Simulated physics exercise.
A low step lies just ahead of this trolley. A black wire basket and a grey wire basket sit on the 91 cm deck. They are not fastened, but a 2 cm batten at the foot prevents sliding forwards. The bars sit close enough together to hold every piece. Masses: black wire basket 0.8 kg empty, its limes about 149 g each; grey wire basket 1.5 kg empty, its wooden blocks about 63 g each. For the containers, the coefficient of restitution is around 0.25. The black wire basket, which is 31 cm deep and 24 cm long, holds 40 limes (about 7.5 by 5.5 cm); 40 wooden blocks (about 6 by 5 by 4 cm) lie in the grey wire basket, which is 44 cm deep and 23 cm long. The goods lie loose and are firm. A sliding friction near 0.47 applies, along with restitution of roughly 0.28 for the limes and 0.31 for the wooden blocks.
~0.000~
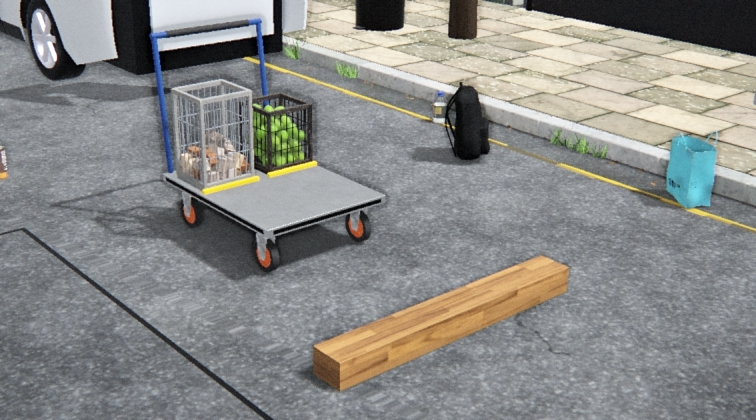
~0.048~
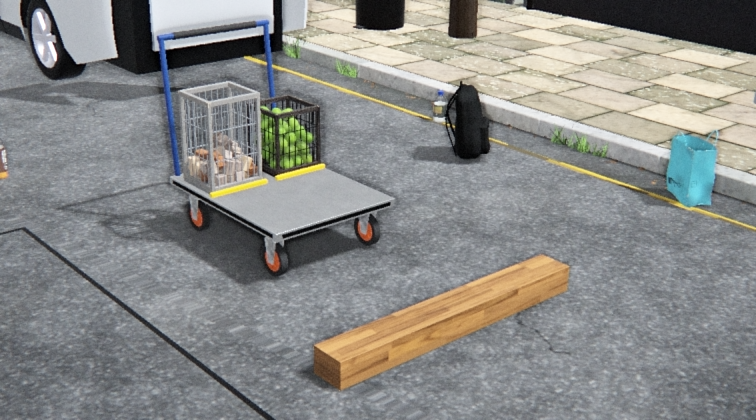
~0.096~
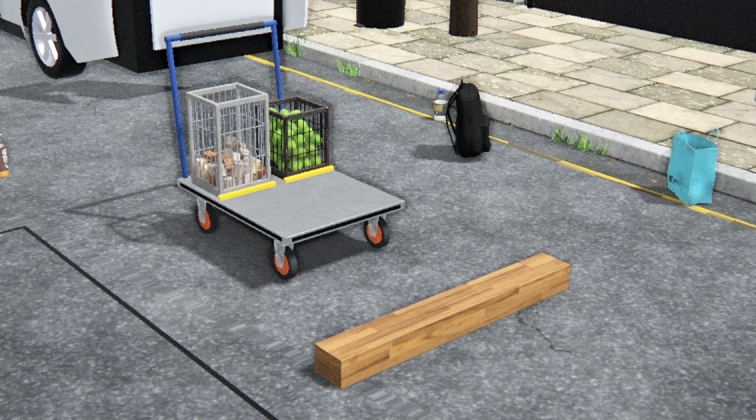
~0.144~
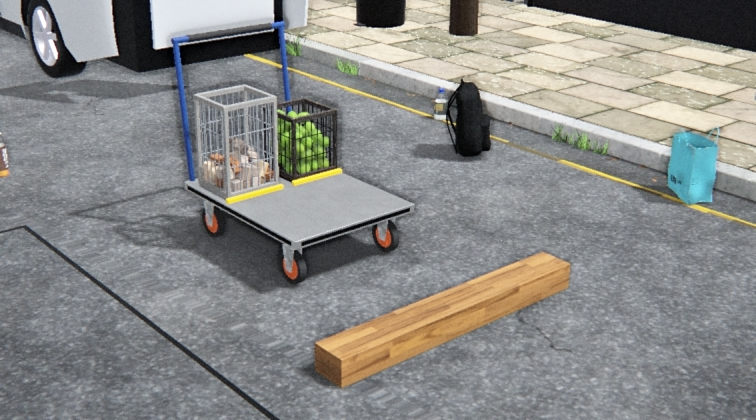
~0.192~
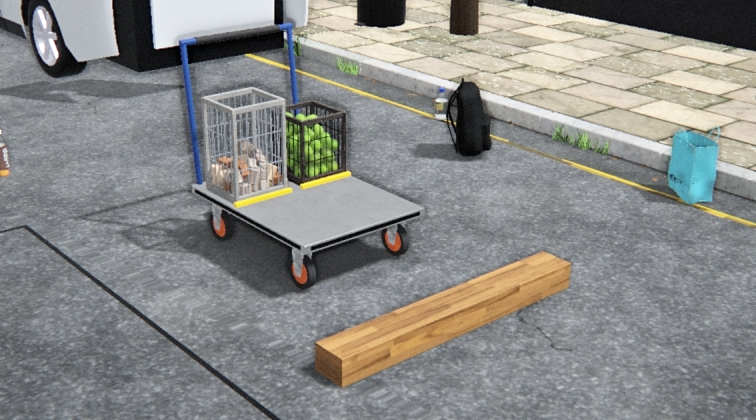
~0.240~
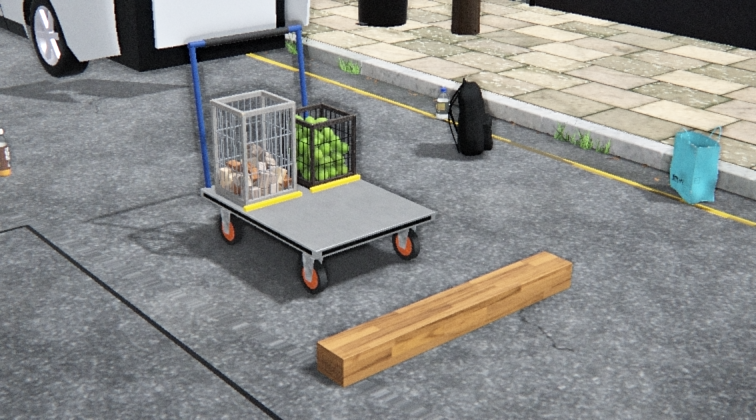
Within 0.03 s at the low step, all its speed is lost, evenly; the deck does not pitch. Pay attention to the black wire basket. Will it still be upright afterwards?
Yes.
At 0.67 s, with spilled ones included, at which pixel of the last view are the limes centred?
In the last picture they centre on about (378, 172).
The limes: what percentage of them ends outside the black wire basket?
0 %.
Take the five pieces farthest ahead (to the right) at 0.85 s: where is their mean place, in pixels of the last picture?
Close to (328, 208).
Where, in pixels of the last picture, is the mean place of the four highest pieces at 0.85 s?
Mean place: About (372, 153) in the last picture.
After 0.55 s, the jolt starts.
After 0.67 s, the black wire basket leans 11° with 0 of 40 out and the grey wire basket leans 9° with 0 of 40 out.
After 0.85 s, the black wire basket is upright with 0 of 40 out and the grey wire basket is upright with 0 of 40 out.
Outcome (at 1.09 s), the black wire basket is upright with 0 of 40 out and the grey wire basket is upright with 0 of 40 out. Greatest lean of the black wire basket, 11°.
